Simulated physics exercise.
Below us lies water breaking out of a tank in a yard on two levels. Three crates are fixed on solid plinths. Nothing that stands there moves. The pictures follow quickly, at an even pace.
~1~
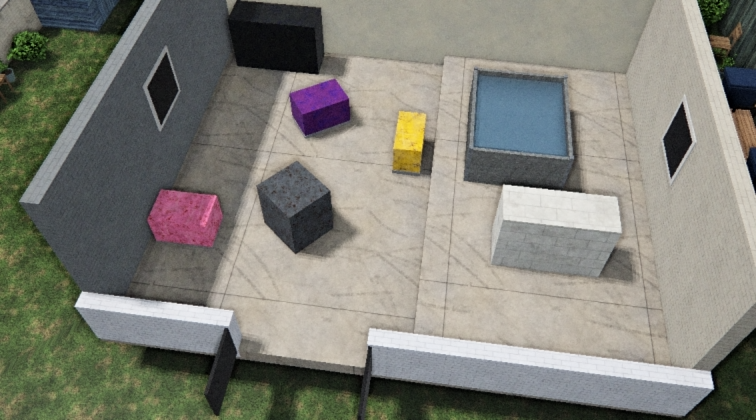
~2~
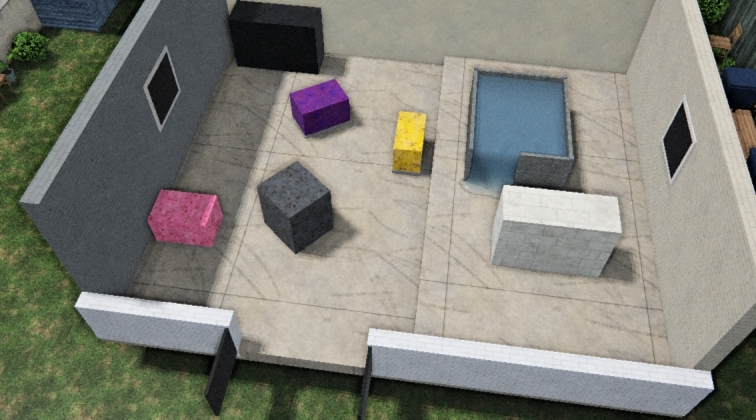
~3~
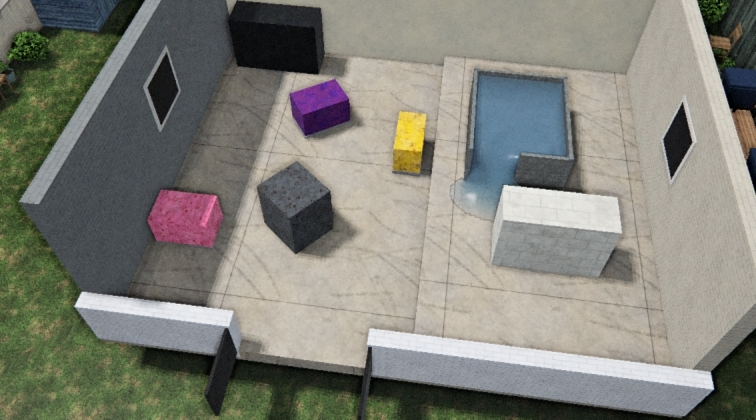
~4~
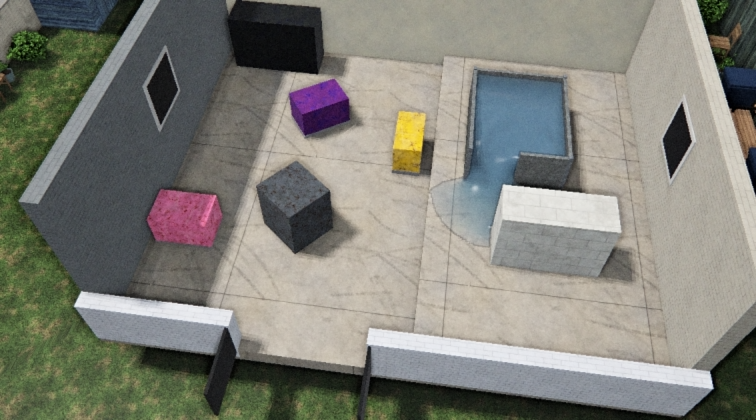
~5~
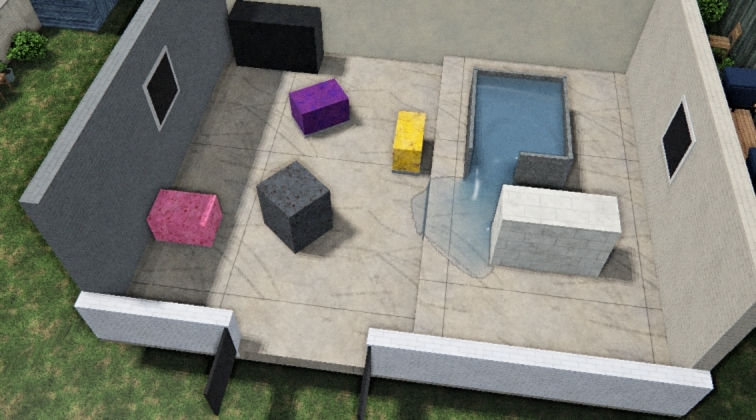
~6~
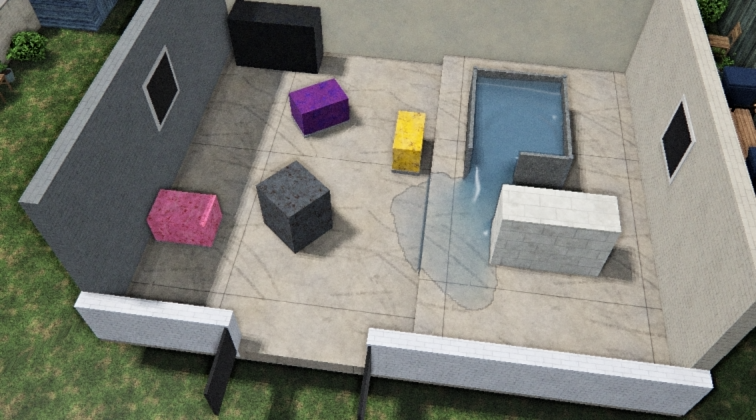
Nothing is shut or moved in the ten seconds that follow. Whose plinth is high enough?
The purple crate escapes dry; the pink crate is wetted; the yellow crate escapes dry.
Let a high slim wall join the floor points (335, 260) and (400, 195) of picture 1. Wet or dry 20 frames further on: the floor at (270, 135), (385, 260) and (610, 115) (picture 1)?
As listed: Dry, under water, under water.
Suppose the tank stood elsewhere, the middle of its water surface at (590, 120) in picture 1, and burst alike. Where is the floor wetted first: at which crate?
I say the yellow-painted one.
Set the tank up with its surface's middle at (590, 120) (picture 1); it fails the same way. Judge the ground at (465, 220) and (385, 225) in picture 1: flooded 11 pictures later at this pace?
In that order: Covered, covered.
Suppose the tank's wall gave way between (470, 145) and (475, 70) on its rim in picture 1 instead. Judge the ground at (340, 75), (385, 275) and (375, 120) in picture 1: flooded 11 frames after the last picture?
One after the other: Awash, flooded, under water.
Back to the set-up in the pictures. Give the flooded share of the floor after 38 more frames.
I make it 55 per cent.
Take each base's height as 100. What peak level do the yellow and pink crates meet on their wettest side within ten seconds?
Near 20 and 230 in a hundred.
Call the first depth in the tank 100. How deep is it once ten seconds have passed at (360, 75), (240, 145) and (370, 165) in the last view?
About 0, 0 and 0 per cent.
A moment on, water covers 20 % of the floor; the purple crate not reached, the pink crate not reached, the yellow crate not reached.
Next, water covers 30 % of the floor; the purple crate not reached, the pink crate not reached, the yellow crate not reached.
Then, water covers 45 % of the floor; the purple crate not reached, the pink crate not reached, the yellow crate not reached.
Later, water covers 55 % of the floor; the purple crate not reached, the pink crate water round its plinth, the yellow crate not reached.
In the end, water covers 65 % of the floor; the purple crate stayed above the water, the pink crate was topped, the yellow crate stayed above the water.
